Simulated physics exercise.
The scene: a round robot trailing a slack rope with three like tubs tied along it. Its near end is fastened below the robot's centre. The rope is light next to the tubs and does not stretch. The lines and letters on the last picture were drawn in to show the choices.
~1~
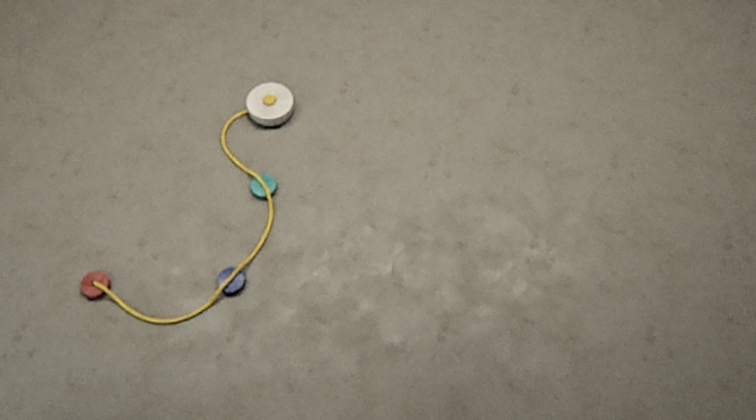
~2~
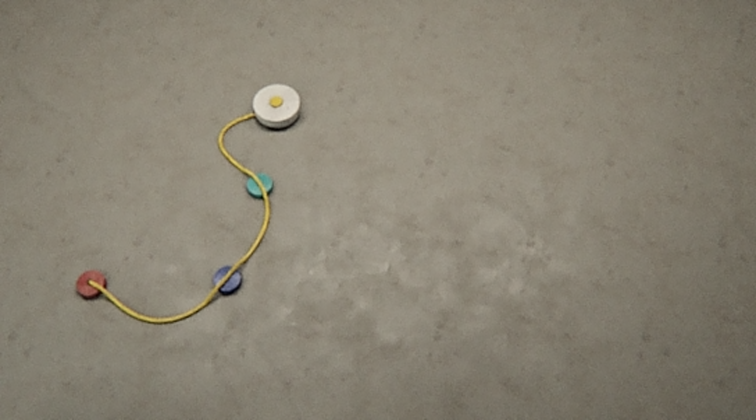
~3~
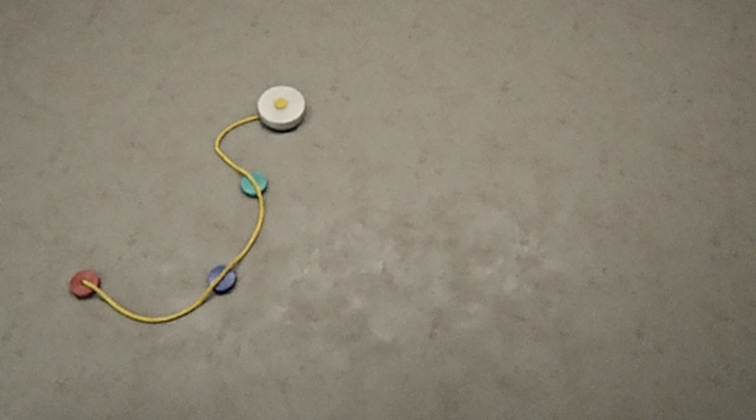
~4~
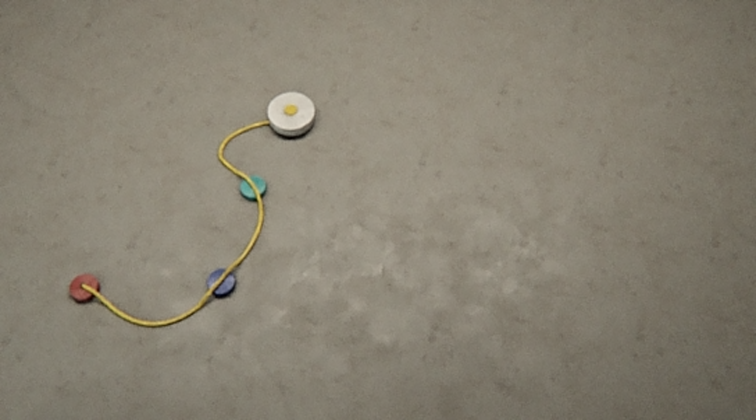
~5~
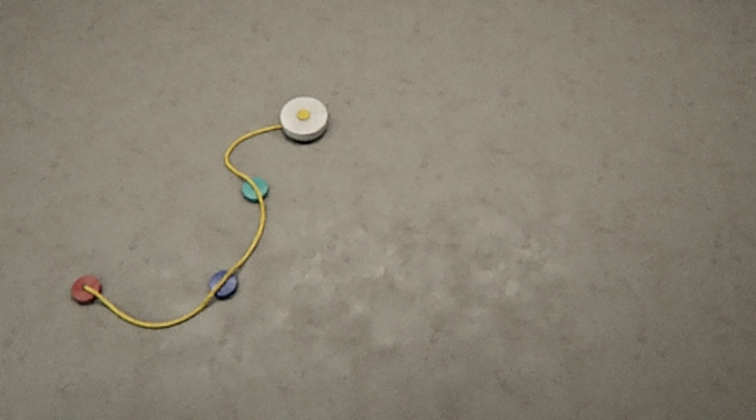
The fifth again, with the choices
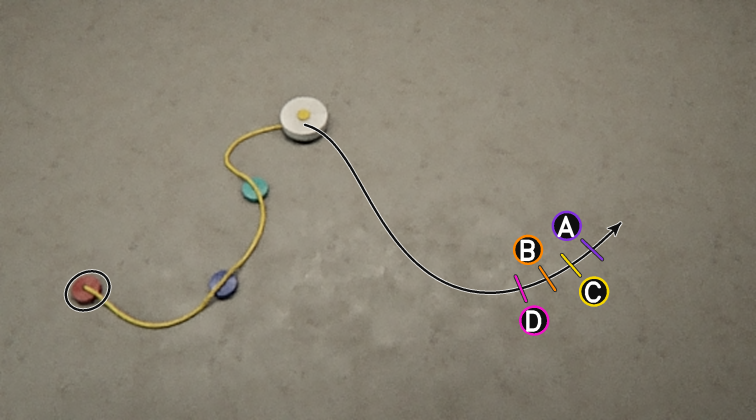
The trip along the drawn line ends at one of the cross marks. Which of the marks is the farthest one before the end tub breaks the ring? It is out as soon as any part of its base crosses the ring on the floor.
It should halt at D.
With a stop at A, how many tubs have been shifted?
By then, three.
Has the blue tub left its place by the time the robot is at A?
By then, yes.
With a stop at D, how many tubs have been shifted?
Two.
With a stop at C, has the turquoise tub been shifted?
By then, yes.
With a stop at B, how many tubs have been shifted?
Three.
On the copy, A at (592, 250); B at (547, 279); C at (571, 265); D at (521, 289); the ring at (88, 291); the route from (305, 125) via (430, 274) to (621, 223).
On D. First, robot (365, 187); red tub (86, 289); blue tub (223, 284); turquoise tub (255, 189).
Then, robot (428, 268); red tub (86, 289); blue tub (223, 284); turquoise tub (291, 204).
Finally, robot (523, 285); red tub (86, 289); blue tub (241, 281); turquoise tub (362, 272); the ringed tub at the far end is still in its ring.
By contrast, A drags the last tub to (160, 285); B drags the last tub to (105, 287); C drags the last tub to (133, 286).
